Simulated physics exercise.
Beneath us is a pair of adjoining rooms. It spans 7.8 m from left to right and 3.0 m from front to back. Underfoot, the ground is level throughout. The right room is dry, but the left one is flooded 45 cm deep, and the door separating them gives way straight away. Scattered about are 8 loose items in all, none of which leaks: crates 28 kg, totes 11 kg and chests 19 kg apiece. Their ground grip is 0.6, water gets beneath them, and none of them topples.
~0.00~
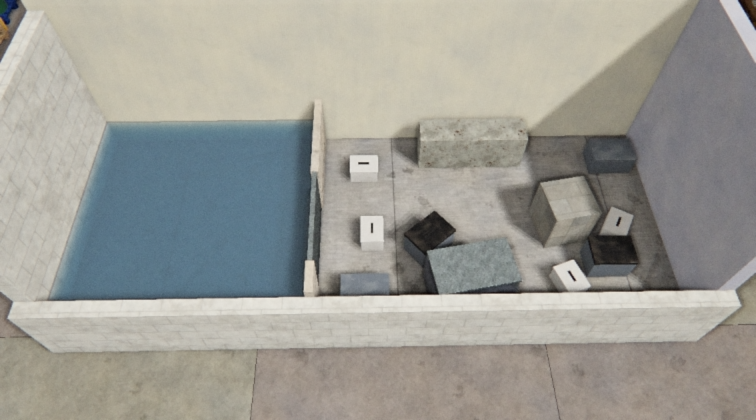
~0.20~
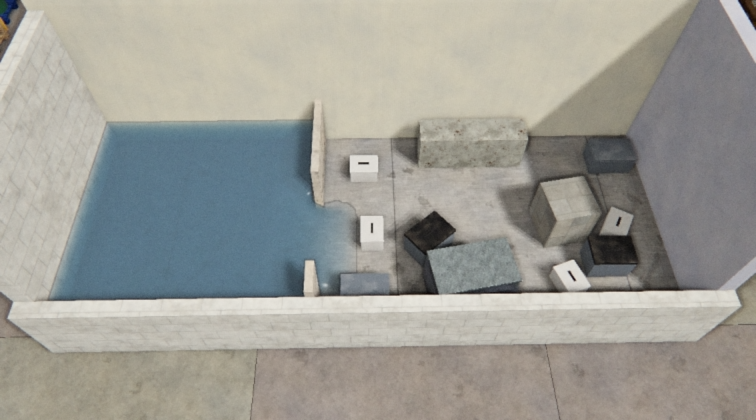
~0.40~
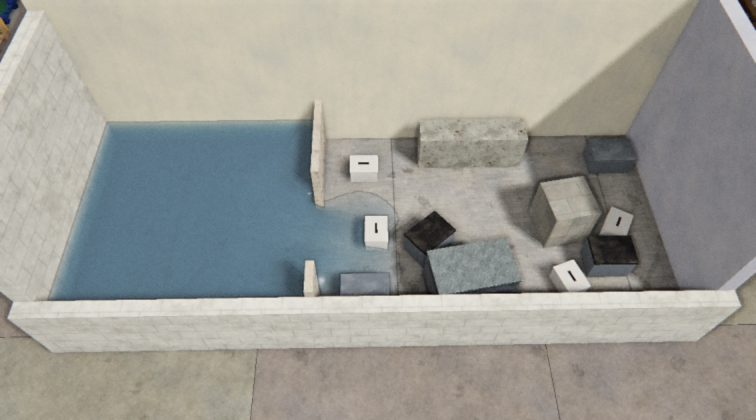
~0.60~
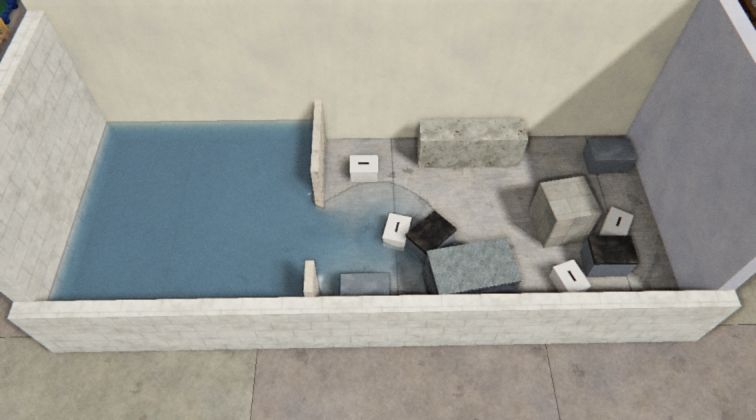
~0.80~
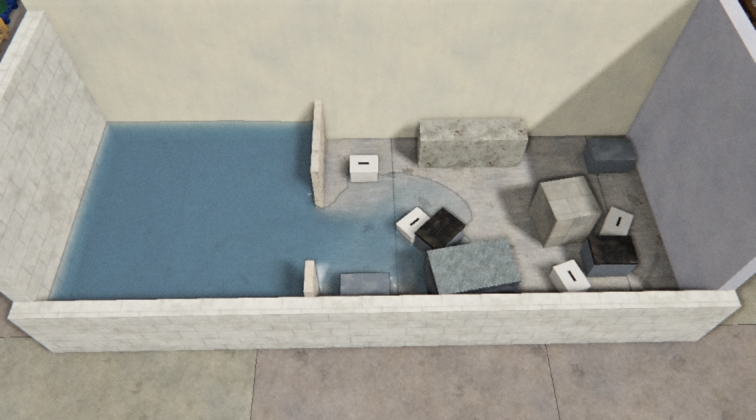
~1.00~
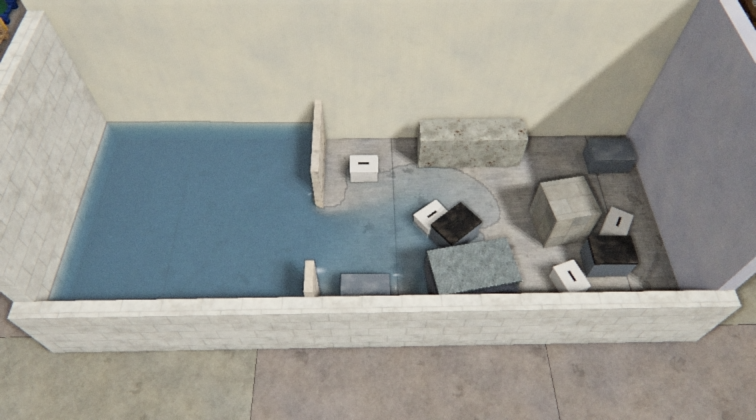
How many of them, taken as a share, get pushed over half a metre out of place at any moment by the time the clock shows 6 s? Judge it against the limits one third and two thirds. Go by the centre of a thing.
My call is no less than two thirds.
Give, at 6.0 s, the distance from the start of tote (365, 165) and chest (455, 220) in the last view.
The first is off by 0 cm, the second by 250 cm.
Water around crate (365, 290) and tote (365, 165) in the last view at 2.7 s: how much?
Roughly 25 and 1 cm.
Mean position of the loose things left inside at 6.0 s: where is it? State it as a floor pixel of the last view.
(563, 232).
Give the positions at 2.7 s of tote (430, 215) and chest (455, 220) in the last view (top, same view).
Approx. (622, 181); approx. (559, 161).
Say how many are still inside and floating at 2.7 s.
1 at that moment.
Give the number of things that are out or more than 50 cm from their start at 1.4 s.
I make it 2 by then.
After 1.4 s 2 of 8 are over 50 cm from their spots; 1 afloat.
After 2.7 s 2 of 8 are over 50 cm from their spots; 1 afloat.
After 4.2 s 4 of 8 are over 50 cm from their spots; 7 afloat.
After 6.0 s 5 of 8 are over 50 cm from their spots, and 6 have been at some point; 7 afloat.
